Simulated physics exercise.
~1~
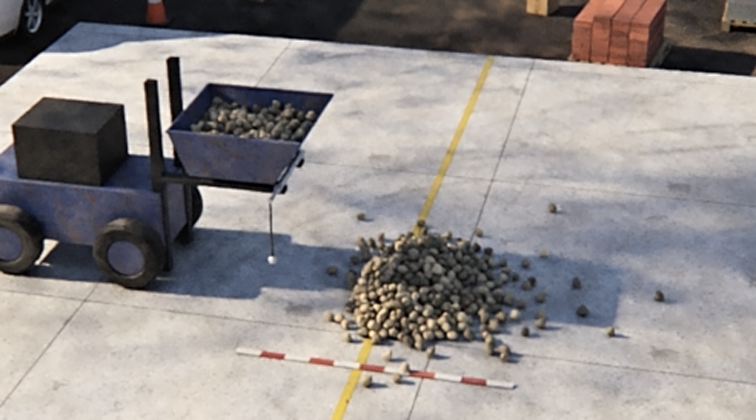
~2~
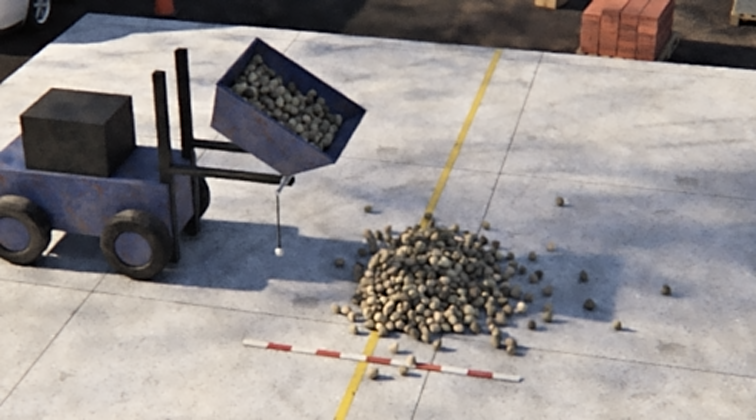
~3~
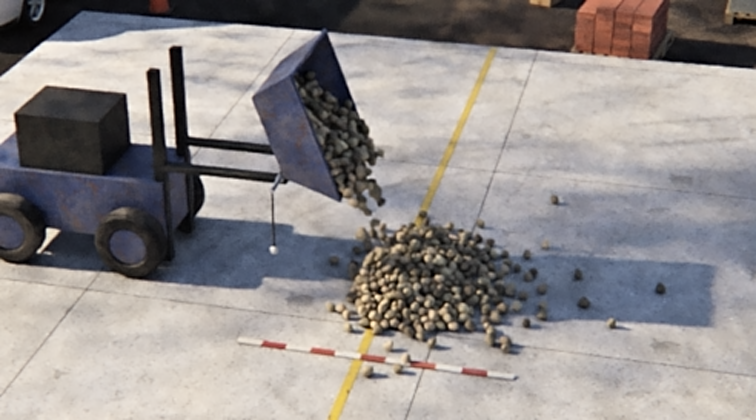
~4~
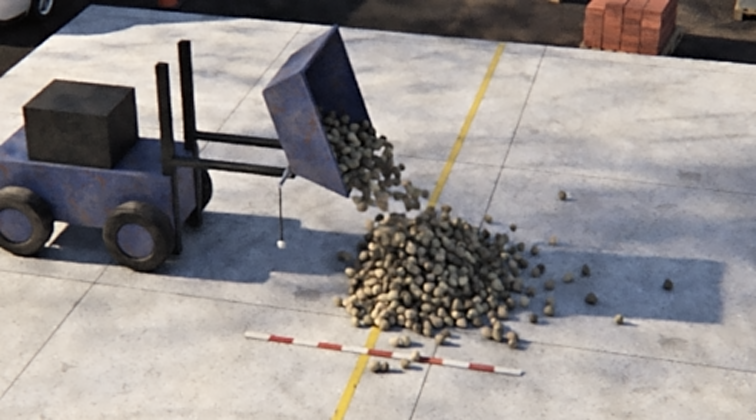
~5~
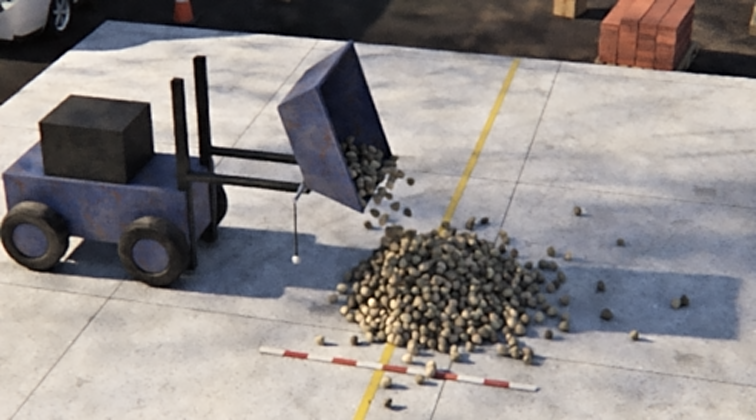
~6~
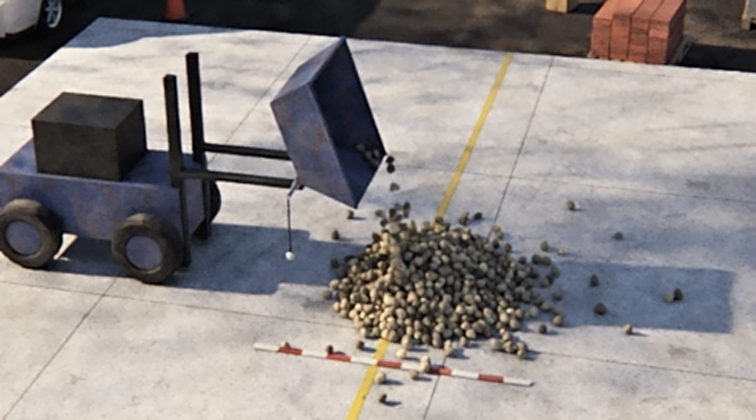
A blue forklift tipping its skip steeply to the right, pouring stones onto a pile straddling a yellow line until nearly empty.
